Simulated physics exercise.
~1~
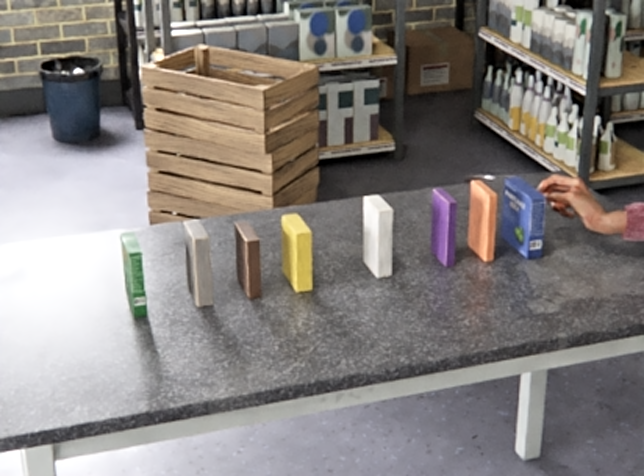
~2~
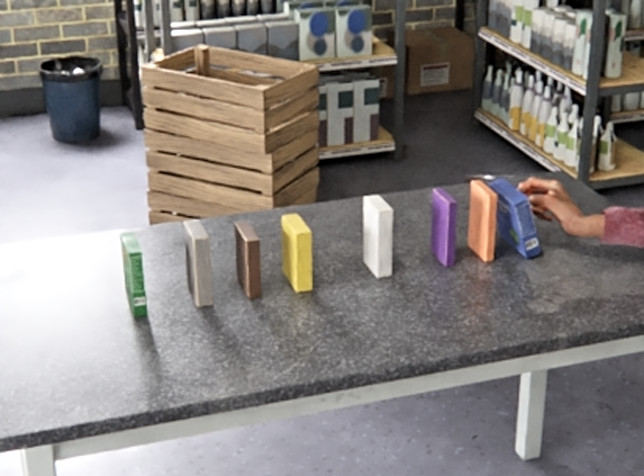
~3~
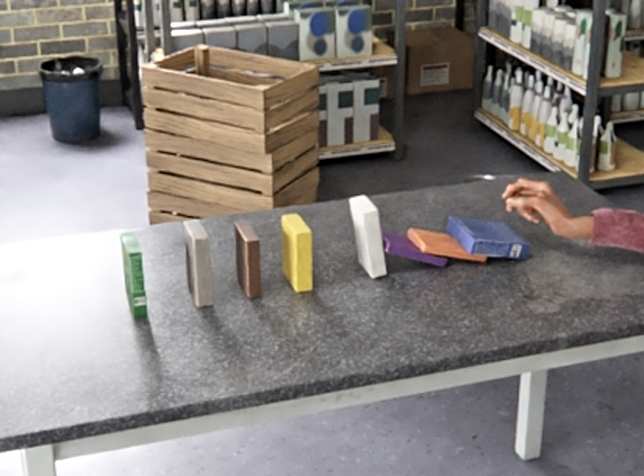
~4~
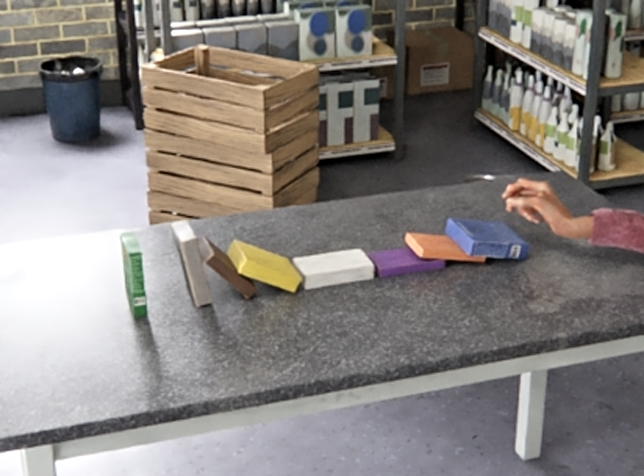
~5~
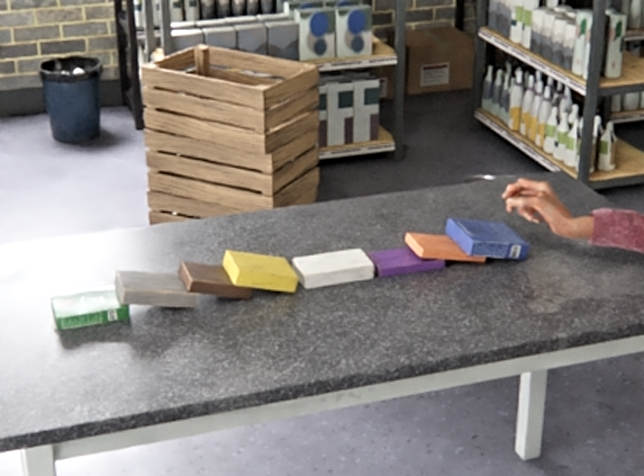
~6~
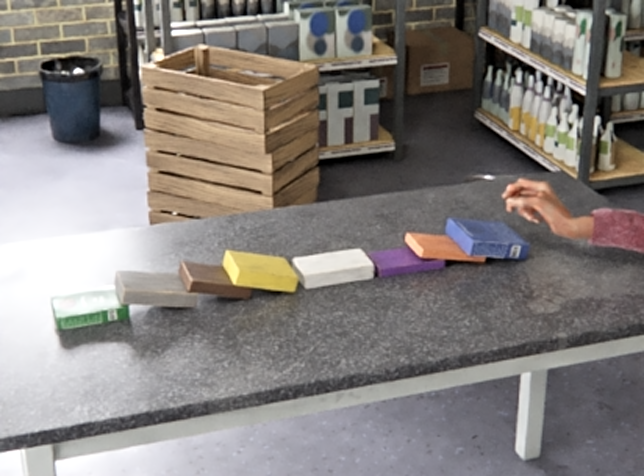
On a dark tabletop, a hand tips the blue packet and all eight upright items topple leftward.
